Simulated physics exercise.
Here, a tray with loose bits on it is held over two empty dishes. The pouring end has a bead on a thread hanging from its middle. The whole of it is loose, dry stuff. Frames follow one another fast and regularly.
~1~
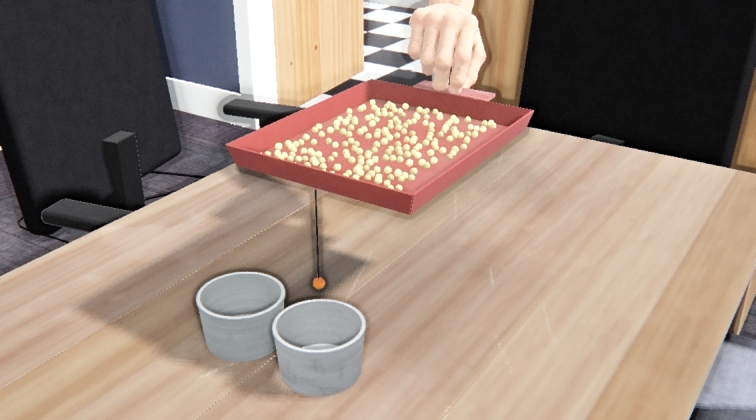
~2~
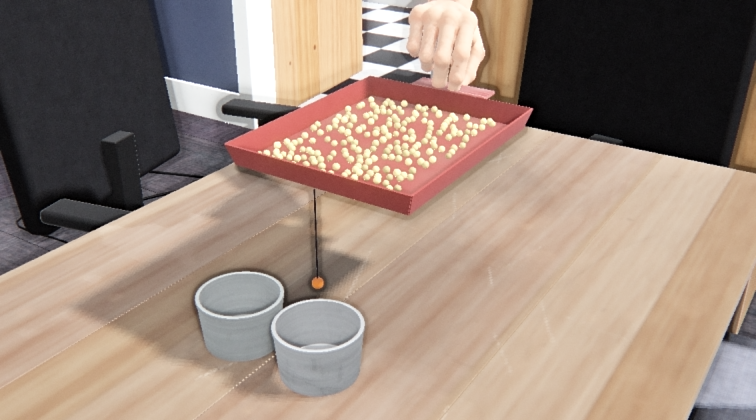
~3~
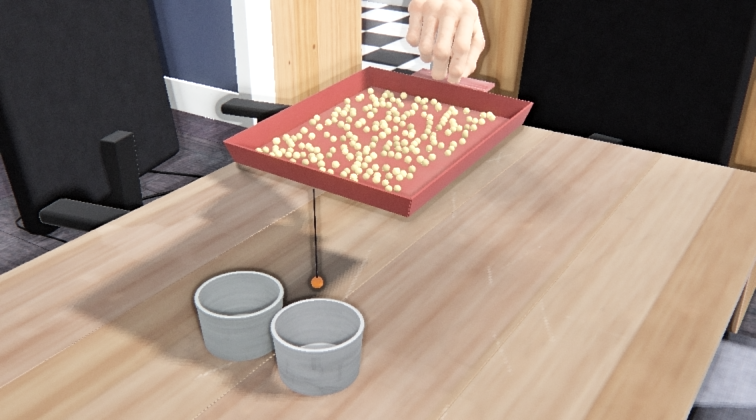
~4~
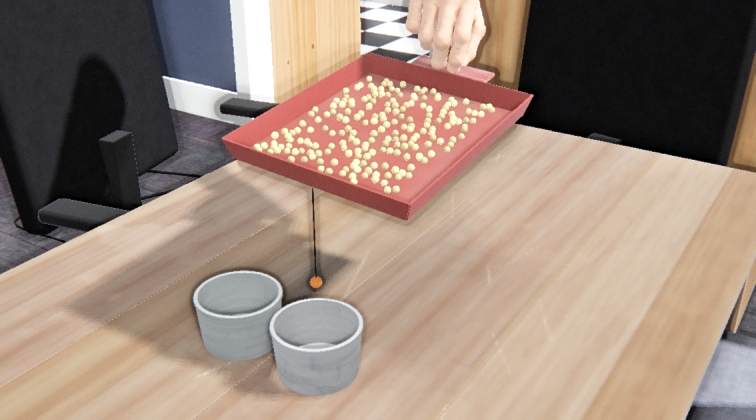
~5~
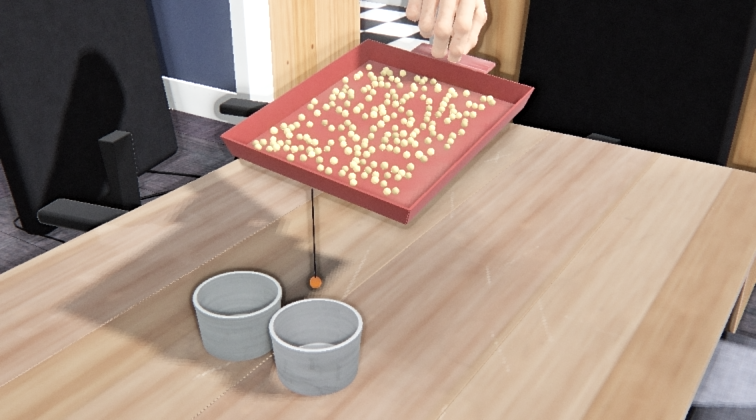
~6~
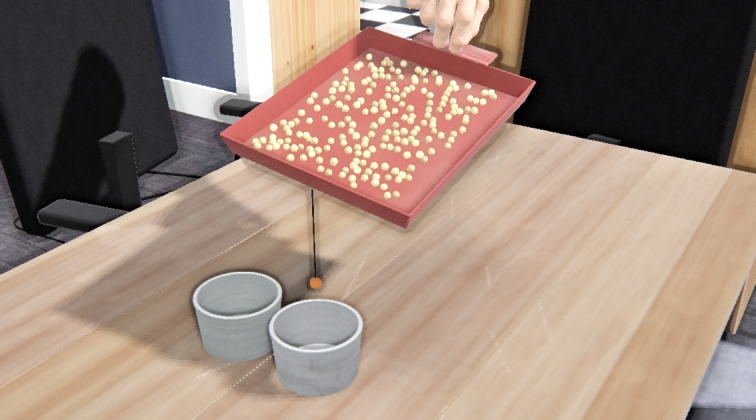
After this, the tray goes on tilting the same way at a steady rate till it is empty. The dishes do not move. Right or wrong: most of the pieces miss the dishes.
Right.
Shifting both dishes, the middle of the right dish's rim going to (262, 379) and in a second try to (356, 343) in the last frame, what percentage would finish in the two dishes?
You'd get 0 in a hundred first and 10 in a hundred after that.
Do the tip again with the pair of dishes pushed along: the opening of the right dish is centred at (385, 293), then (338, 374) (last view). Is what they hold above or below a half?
For the earlier try a smaller portion is kept, for the later one a smaller portion.
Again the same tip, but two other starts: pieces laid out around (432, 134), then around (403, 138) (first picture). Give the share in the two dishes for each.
You'd get about 0 per cent first and about 0 per cent second.
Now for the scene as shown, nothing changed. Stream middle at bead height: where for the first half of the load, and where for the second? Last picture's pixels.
First near (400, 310), later near (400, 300).
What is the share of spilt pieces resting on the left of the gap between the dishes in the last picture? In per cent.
Some 0 %.
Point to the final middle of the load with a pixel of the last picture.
The centre settles at about (412, 384).
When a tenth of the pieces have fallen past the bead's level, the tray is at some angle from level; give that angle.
80°, roughly.
Soon after the last picture, tray tipped steeply; nearly all on the tray; a stray few outside both; a stray few in the air.
A little later, tray tipped right over; about a third on the tray; about half outside both; about a quarter in the air.
Later still, tray tipped past a quarter turn; all outside both.
At rest, tray tipped past a quarter turn; none in the right dish; none in the left dish; all outside both.
